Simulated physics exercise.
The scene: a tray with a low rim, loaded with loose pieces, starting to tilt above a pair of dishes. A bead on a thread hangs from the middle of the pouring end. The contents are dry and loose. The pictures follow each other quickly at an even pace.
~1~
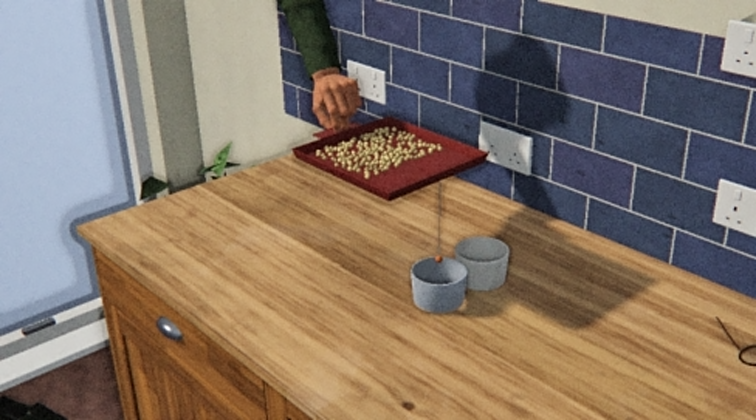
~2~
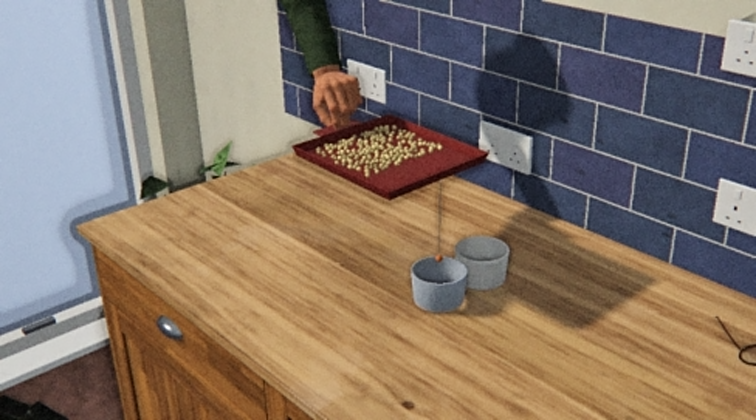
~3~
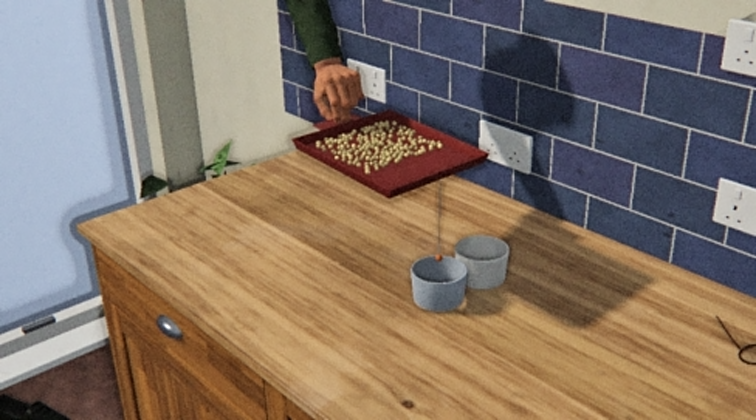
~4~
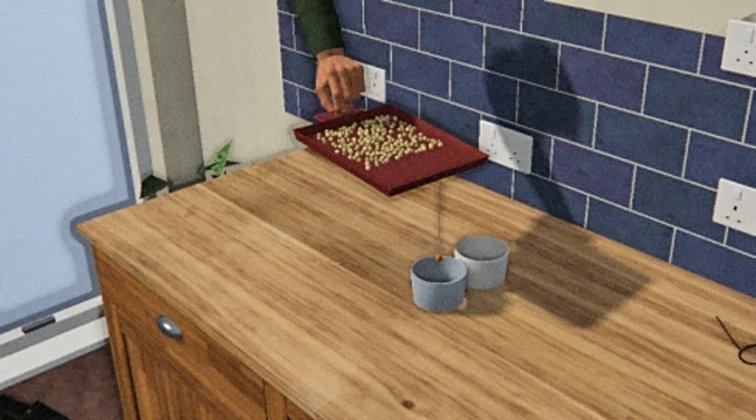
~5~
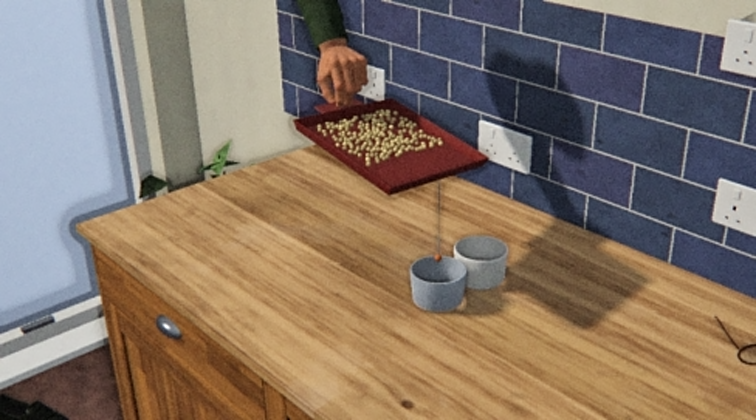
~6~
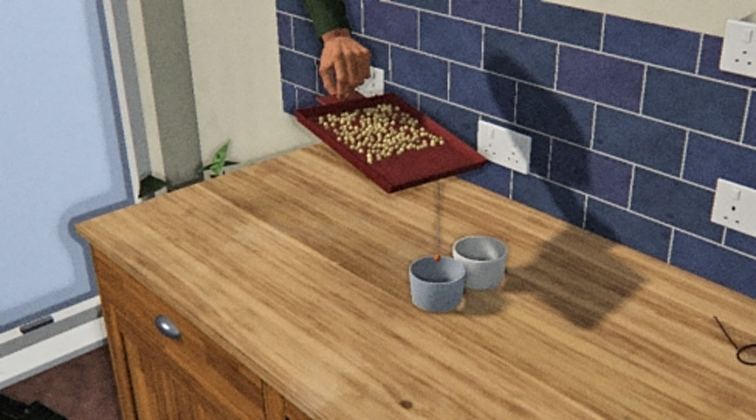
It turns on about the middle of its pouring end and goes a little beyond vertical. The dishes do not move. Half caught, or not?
They take the larger part between them.
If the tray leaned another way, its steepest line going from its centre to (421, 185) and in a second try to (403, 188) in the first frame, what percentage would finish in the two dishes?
In turn 10 and 0 in a hundred.
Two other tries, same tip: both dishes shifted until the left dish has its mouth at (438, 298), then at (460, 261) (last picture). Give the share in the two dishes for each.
Roughly 10 per cent, and 70 per cent.
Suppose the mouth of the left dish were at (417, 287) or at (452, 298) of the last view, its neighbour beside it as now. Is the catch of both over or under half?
One: Under half. Two: Less than half.
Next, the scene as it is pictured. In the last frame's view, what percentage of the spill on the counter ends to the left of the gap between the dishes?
Some 10 per cent.
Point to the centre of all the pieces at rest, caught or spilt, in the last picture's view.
At about (482, 274).
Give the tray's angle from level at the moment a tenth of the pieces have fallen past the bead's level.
Roughly 55°.
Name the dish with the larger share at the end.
More ends in the right dish.
Soon after the last picture, tray tipped steeply; most on the tray; a small part in the right dish; a stray few outside both; a small part in the air.
A little later, tray tipped right over; about a quarter on the tray; about half in the right dish; a small part outside both; about a quarter in the air.
Later still, tray tipped past a quarter turn; nearly all in the right dish; a small part outside both.
At rest, tray tipped past a quarter turn; none in the left dish; nearly all in the right dish; a small part outside both.
